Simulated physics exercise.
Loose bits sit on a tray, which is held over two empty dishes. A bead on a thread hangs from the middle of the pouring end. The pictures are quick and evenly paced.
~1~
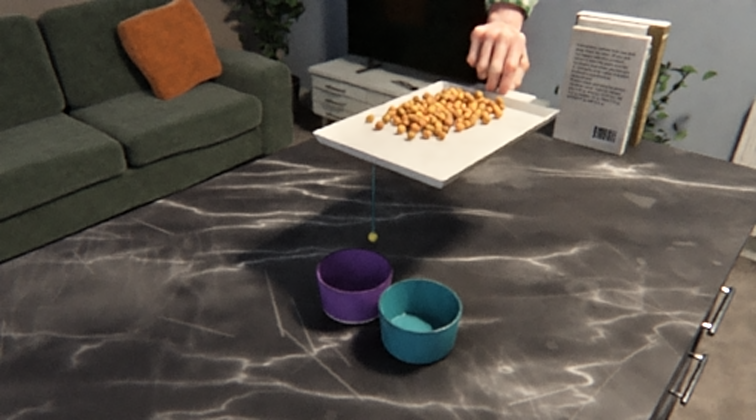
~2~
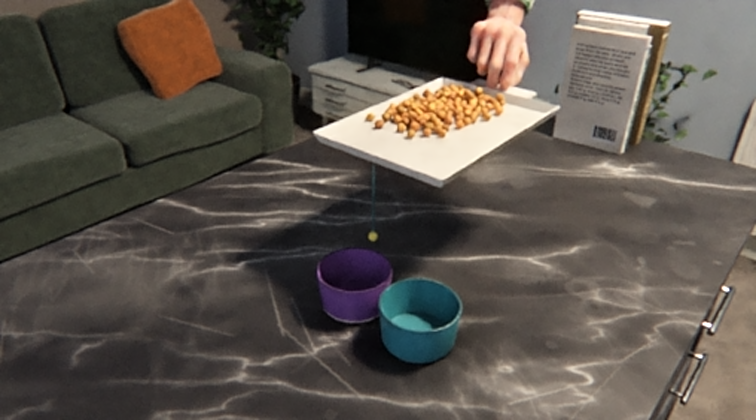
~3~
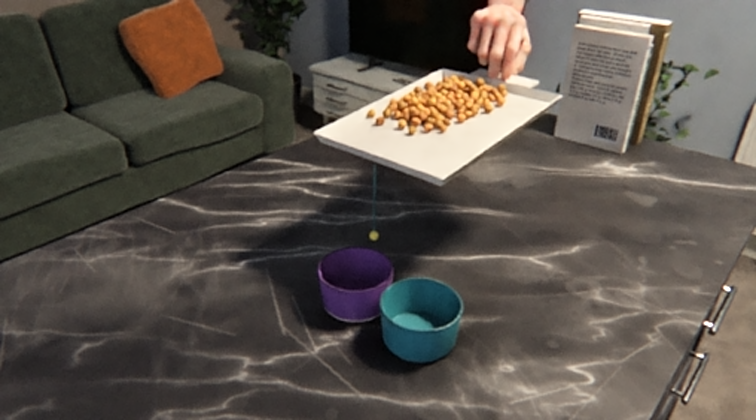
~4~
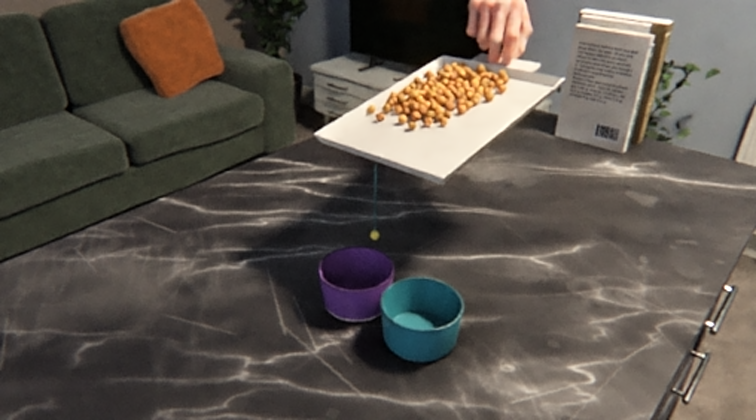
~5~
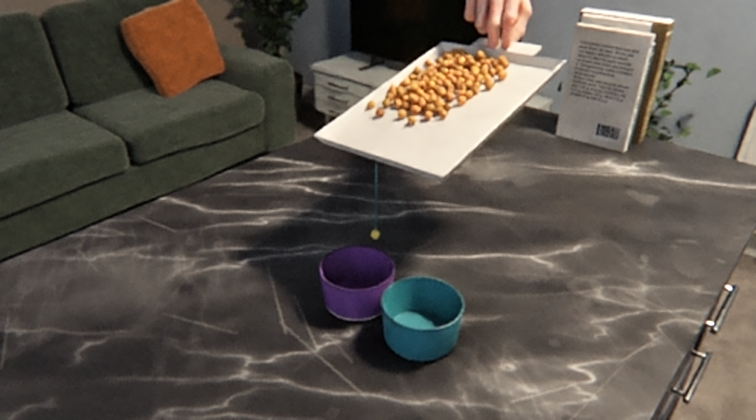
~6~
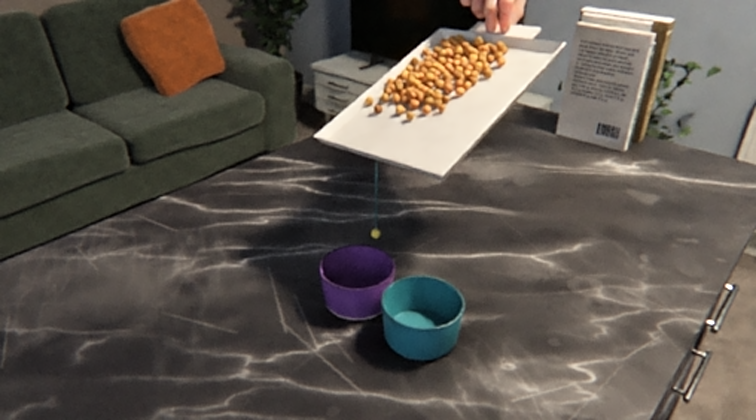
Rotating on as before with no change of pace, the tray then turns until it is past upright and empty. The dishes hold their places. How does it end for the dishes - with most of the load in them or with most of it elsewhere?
Mostly wasted.
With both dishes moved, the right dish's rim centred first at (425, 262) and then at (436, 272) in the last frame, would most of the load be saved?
Held in all, by try: A smaller portion, then a smaller portion.
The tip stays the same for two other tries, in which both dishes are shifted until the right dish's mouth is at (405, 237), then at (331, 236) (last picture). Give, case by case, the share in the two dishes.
Approximately 0 percent, followed by approximately 60 percent.
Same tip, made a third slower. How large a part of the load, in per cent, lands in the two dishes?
Near 30 in a hundred.
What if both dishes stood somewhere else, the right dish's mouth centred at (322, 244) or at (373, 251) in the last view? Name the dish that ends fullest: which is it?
In the first try it's the rightmost dish, and in the second it's the leftmost dish.
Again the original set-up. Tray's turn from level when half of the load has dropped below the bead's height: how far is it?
Roughly 80 degrees at that moment.
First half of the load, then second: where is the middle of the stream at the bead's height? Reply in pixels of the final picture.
First close to (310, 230), next close to (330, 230).
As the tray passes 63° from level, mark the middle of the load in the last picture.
The load's middle is around (342, 142).
Just after the last frame, tray tipped steeply; roughly two thirds on the tray; just a few in the left dish; about a tenth outside both; roughly a quarter in the air.
A moment on, tray tipped right over; just a few on the tray; just a few in the right dish; roughly a quarter in the left dish; roughly two thirds outside both; about a tenth in the air.
Further on, tray tipped past a quarter turn; just a few in the right dish; roughly a quarter in the left dish; the larger part outside both.
When it is over, tray tipped past a quarter turn; just a few in the right dish; roughly a quarter in the left dish; the larger part outside both.
